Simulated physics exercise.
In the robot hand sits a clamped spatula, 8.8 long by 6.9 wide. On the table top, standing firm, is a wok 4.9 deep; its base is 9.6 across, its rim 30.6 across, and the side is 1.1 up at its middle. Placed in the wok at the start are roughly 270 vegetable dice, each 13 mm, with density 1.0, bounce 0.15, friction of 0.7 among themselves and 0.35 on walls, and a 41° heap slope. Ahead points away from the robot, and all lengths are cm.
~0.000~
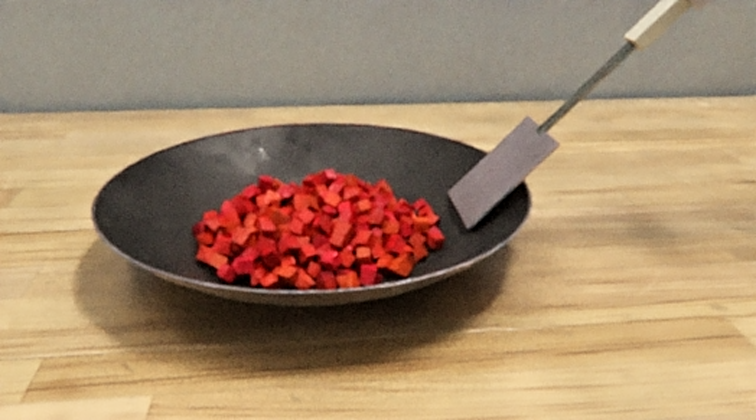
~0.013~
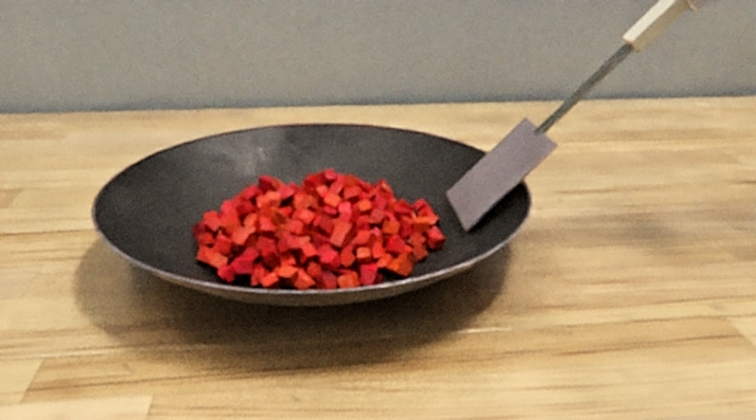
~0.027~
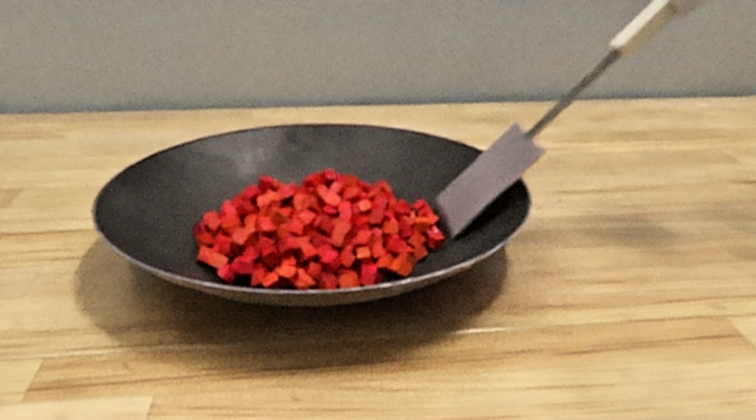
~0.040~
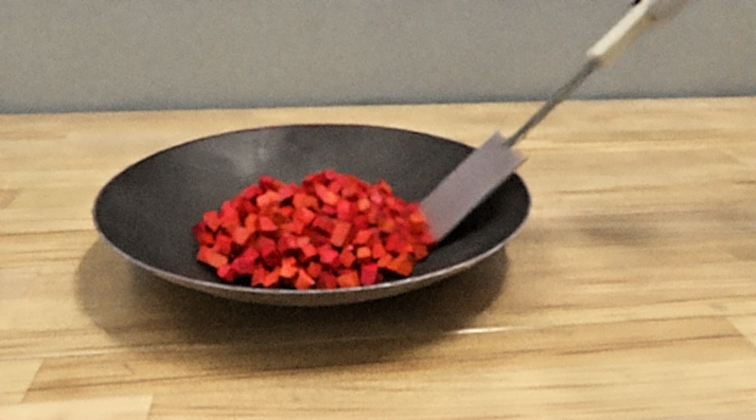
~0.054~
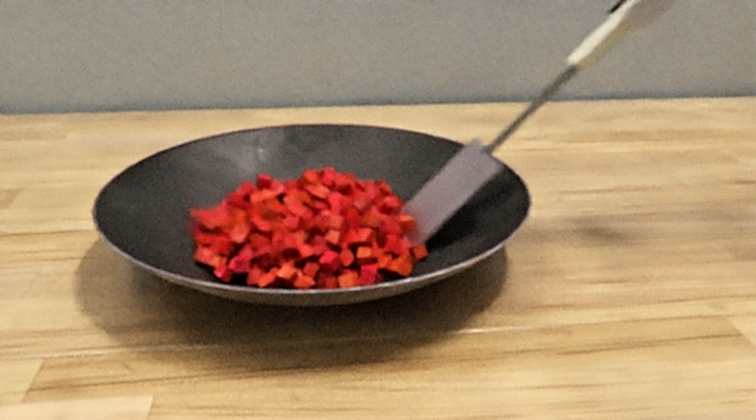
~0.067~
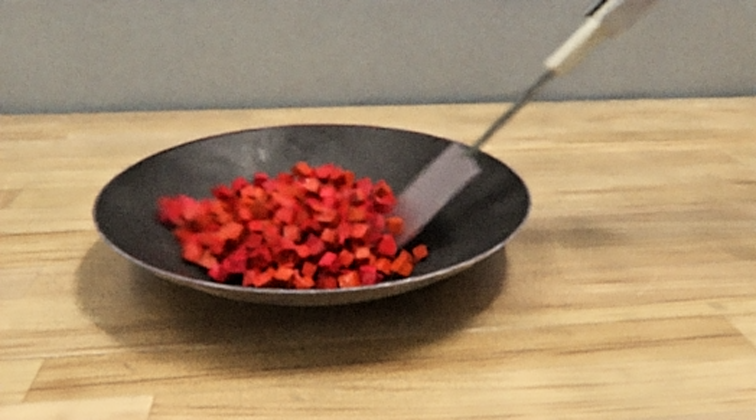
On a wooden table top, a spatula moving left into a dark wok, pushing a heap of red diced vegetables leftward.
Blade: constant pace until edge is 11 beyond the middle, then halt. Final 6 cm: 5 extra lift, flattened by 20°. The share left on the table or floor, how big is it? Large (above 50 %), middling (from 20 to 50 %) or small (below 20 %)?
Middling; from 20 to 50 %.
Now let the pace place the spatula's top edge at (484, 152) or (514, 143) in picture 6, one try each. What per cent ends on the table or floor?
30 % and 20 %.
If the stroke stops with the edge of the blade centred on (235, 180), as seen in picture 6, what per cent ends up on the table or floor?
Estimate: Approx. 15 %.
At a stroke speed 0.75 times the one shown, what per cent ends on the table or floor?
Roughly 30 per cent.
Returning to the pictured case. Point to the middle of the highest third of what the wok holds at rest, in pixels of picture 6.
Somewhere around (238, 250) in the last picture.
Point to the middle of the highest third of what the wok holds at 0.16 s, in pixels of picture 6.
About pixel (175, 202).
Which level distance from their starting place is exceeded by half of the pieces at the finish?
Some 10 cm.
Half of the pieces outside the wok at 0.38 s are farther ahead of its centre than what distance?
Distance ahead of centre: Approx. 28 cm.
By 0.11 s, sloping 46°, highest piece 7 above the table; 265 in the wok, 3 on the blade or in flight.
By 0.16 s, sloping 42°, highest piece 10 above the table; 253 in the wok, 15 on the blade or in flight.
By 0.38 s, sloping 26°, highest piece 14 above the table; 157 in the wok, 85 on the table or floor, 26 on the blade or in flight.
By 1.43 s, sloping 26°, highest piece 4 above the table; 157 in the wok, 111 on the table or floor.
Final count, 157 in the wok, 111 on the table or floor. That is 41 % on the table or floor.
